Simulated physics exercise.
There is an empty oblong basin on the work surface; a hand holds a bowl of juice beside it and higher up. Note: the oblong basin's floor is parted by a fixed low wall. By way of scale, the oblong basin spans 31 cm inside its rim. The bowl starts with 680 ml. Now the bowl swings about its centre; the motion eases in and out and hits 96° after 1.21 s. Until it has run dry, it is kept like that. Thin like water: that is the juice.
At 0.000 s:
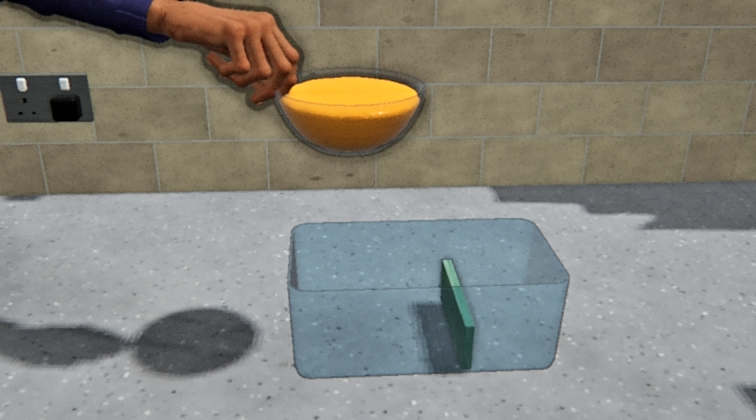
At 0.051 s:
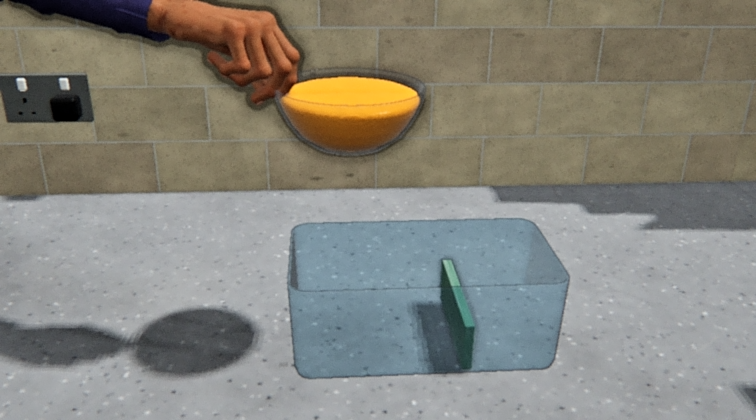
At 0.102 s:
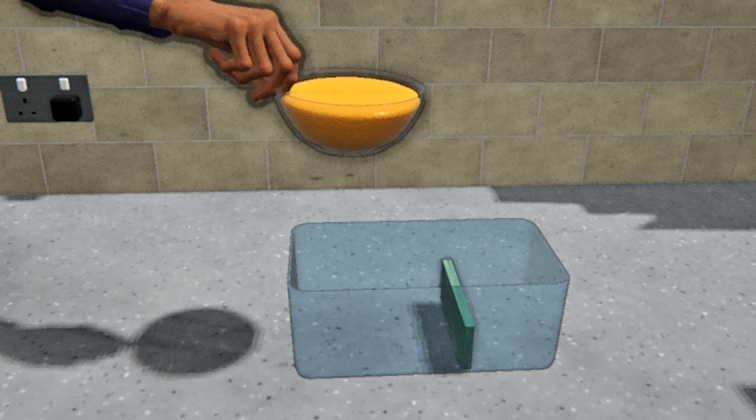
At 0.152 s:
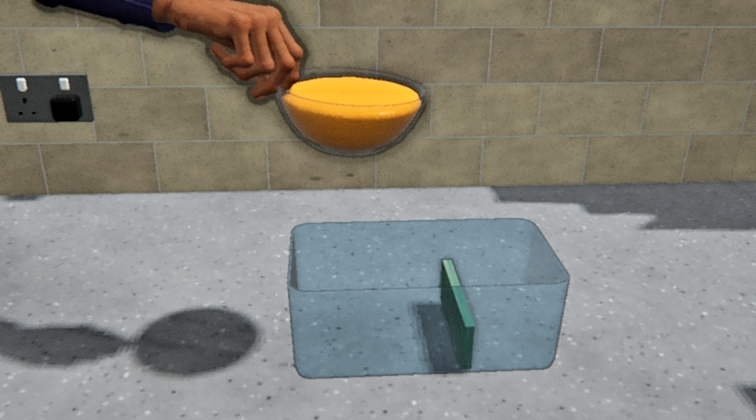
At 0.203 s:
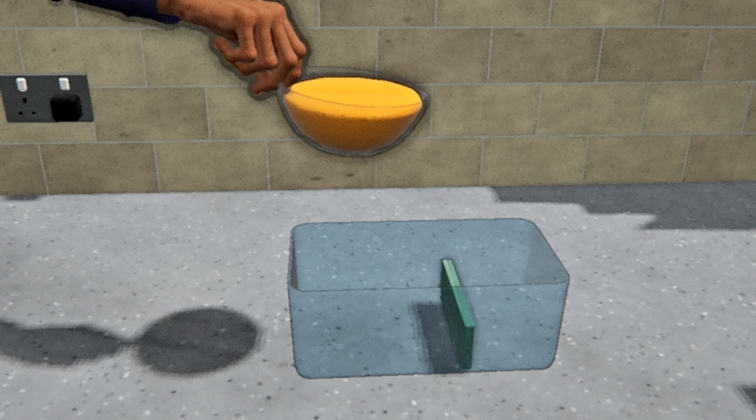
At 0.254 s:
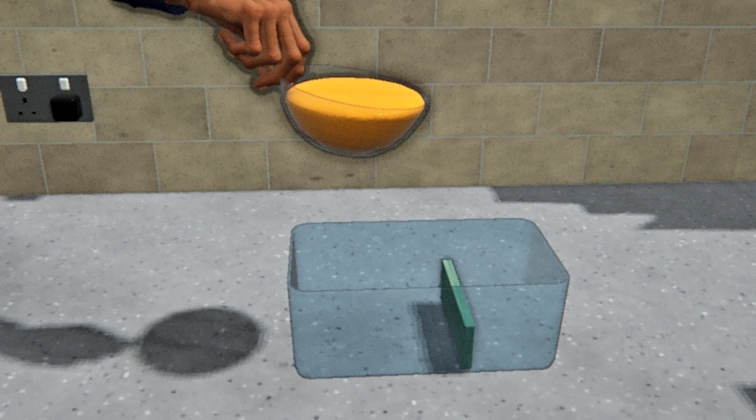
On a speckled worktop, a hand slightly tilting a glass bowl of orange juice above an empty clear basin with a green divider.
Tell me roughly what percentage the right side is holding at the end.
At the end it holds about 74 per cent.
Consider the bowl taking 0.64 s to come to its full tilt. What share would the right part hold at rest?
In that case, roughly 55 per cent.
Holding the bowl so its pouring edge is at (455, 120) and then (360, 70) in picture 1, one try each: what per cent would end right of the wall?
The first try gives 90 percent and the second 5 percent.
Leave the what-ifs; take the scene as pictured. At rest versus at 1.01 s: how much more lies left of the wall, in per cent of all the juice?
About 8 percent.
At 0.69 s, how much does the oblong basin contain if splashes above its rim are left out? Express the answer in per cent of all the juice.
Roughly 20 percent.
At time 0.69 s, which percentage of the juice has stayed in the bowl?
I'd estimate some 40 % remains.
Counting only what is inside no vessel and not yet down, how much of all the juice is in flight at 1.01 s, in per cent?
8 per cent, roughly.
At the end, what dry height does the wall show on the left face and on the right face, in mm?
About 54 mm left, about 28 mm right.
Then, 0.69 s in, the tilt is 59° and 41 per cent is still to pour, 3 is left of the wall and 18 right of it.
Then, 1.01 s in, the tilt is 90° and 2 per cent is still to pour, 17 is left of the wall and 73 right of it.
Then, 1.35 s in, the tilt is 96° and 0 per cent is still to pour, 25 is left of the wall and 74 right of it.
Then, 1.71 s in, the tilt is 96° and 0 per cent is still to pour, 25 is left of the wall and 74 right of it.
Finally, 25 per cent lies left of the wall, 74 right of it and 1 outside.
